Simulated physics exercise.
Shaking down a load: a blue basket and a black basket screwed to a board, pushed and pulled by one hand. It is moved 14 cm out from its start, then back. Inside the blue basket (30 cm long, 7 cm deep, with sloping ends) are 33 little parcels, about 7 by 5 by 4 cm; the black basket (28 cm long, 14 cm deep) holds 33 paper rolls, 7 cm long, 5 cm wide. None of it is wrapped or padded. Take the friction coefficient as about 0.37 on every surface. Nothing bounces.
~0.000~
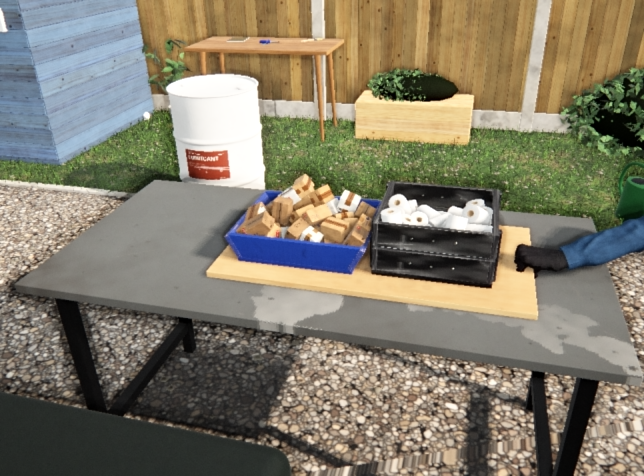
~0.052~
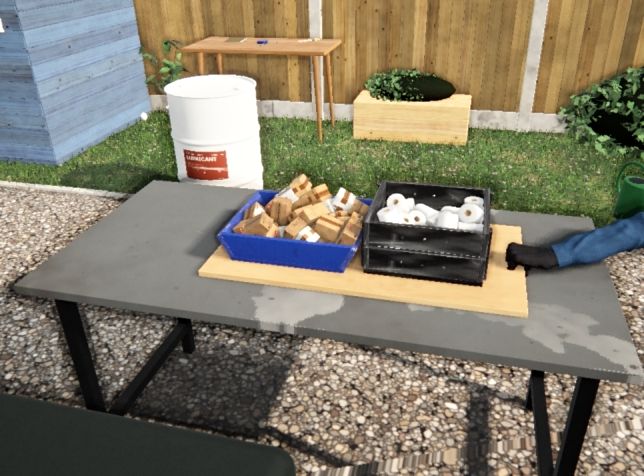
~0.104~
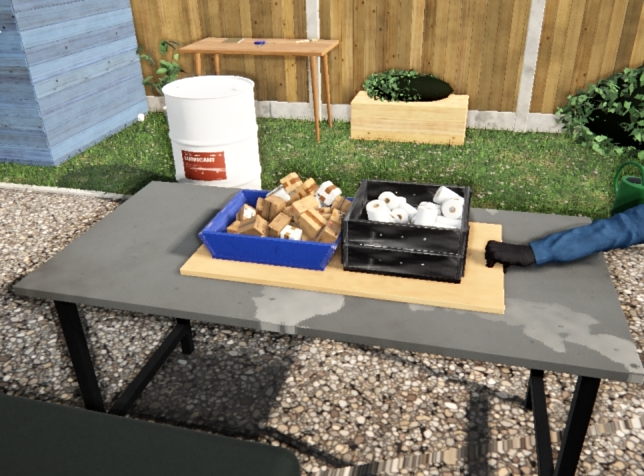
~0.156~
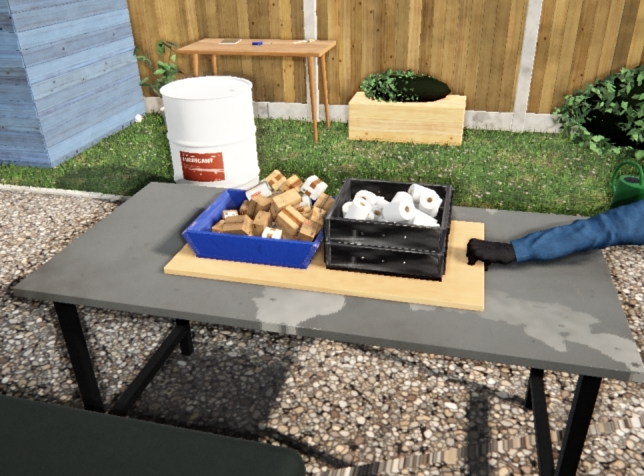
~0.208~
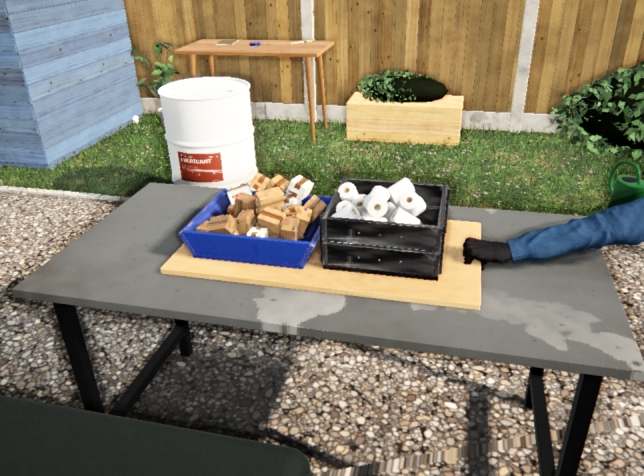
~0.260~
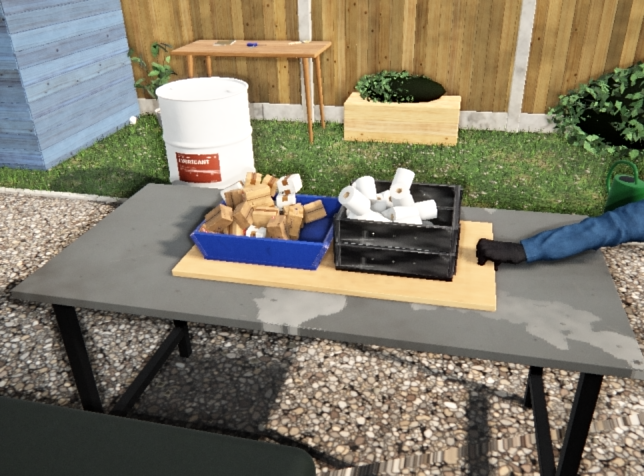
Gloved hand sliding a board with a blue basket of parcels and black basket of rolls left across a table, then back slightly right.
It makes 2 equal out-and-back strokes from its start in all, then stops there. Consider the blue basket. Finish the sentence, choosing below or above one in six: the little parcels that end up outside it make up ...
... more than a sixth of them.
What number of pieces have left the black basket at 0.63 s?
Roughly, out by then: Black basket 3.
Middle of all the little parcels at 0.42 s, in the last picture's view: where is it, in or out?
(301, 219).
After 0.42 s, the blue basket is down by 5 of 33 and the black basket is down by 3 of 33.
After 0.63 s, the blue basket is down by 5 of 33 and the black basket is down by 3 of 33.
After 0.91 s, the blue basket is down by 9 of 33 and the black basket is down by 5 of 33.
Final count (at 1.28 s), the blue basket is down by 9 of 33 and the black basket is down by 5 of 33. Asked share, 9 of 33, 27 per cent.
